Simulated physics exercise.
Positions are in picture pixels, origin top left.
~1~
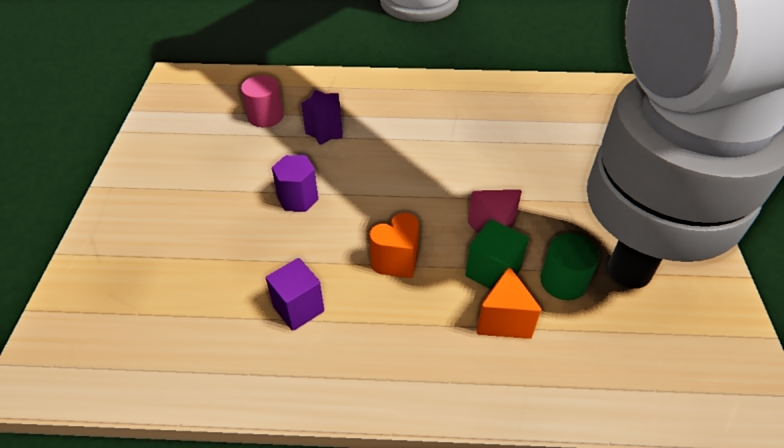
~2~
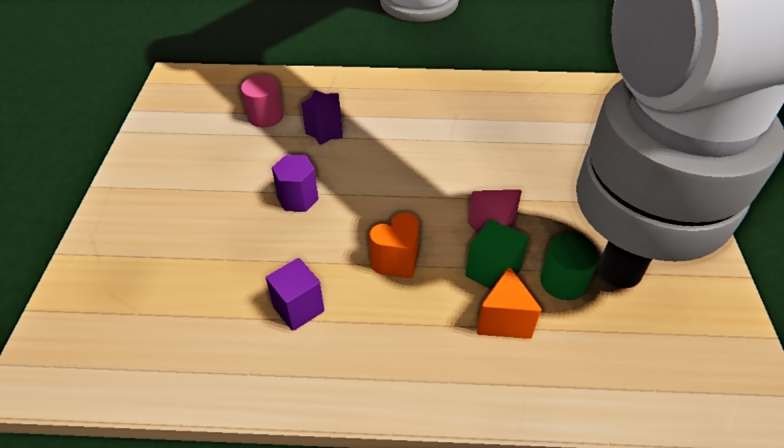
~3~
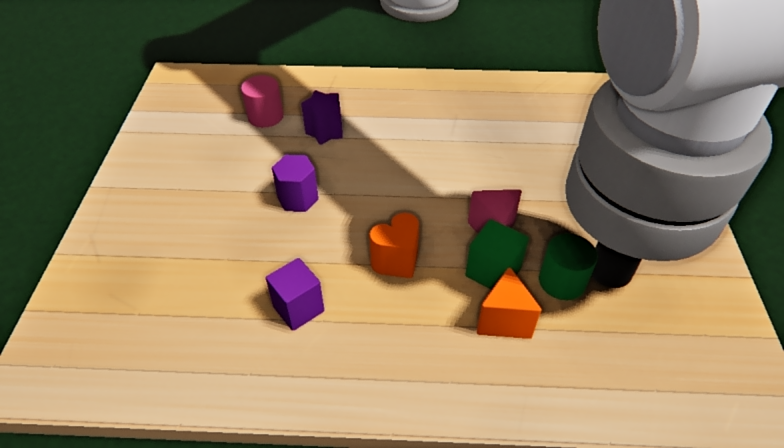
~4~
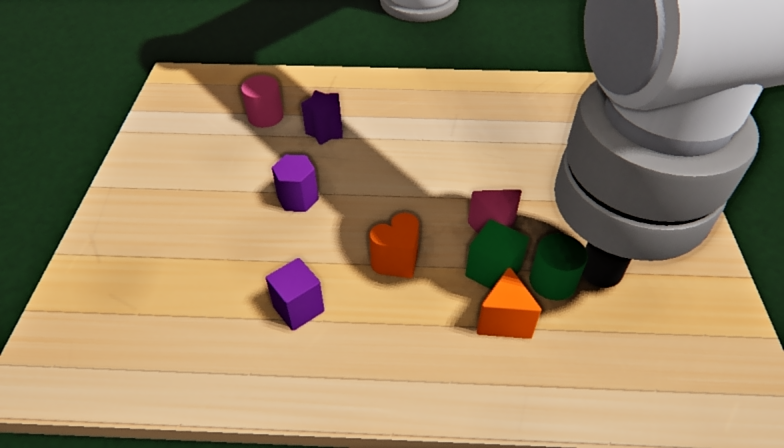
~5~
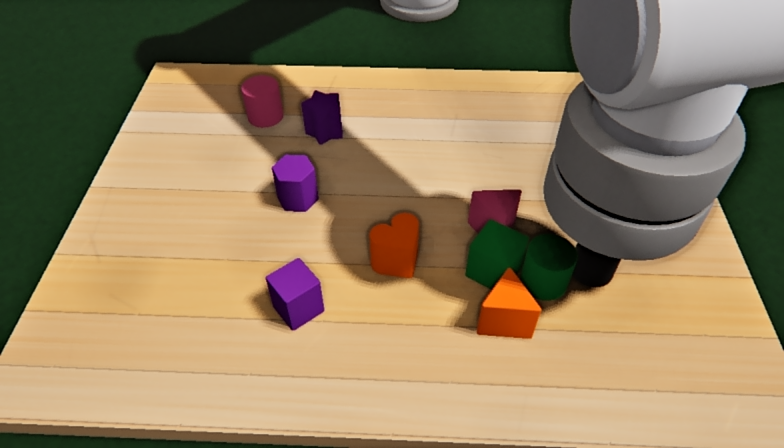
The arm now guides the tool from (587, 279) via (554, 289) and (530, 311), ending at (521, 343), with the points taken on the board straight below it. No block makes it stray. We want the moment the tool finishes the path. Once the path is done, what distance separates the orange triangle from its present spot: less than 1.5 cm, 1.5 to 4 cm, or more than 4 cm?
Shift: 1.5 to 4 cm.
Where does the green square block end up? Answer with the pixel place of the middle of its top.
It comes to (459, 230).
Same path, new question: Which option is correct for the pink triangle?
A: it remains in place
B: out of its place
(A)
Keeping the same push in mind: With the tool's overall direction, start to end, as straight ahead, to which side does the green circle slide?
The answer is right: Facing from the path's start to its end, that's where the green circle shifts.
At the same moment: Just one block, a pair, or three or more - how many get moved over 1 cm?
The push will move three blocks or more.
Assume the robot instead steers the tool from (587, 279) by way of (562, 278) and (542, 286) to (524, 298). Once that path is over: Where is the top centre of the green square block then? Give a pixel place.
The middle of its top is at (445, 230).
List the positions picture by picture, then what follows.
In the first picture, tool tip at (629, 272); block tops, pink triangle at (499, 200); green square block at (500, 241); orange triangle at (511, 294); green circle at (575, 251).
In the second picture, tool at (620, 271); blocks unchanged.
In the third picture, tool at (610, 271); blocks unchanged.
In the fourth picture, tool at (601, 271); green circle at (563, 251).
In the fifth picture, tool at (591, 271); pink triangle at (499, 200); green square block at (500, 241); orange triangle at (511, 294); green circle at (553, 251).
What follows on the original path. Halfway along, tool at (543, 290); green square block at (462, 232); orange triangle at (504, 294), turned 30° anticlockwise; green circle at (502, 254).
At the end, tool at (523, 335); pink triangle in place; green square block at (459, 230); orange triangle at (486, 312), turned 25° clockwise; green circle at (496, 258).
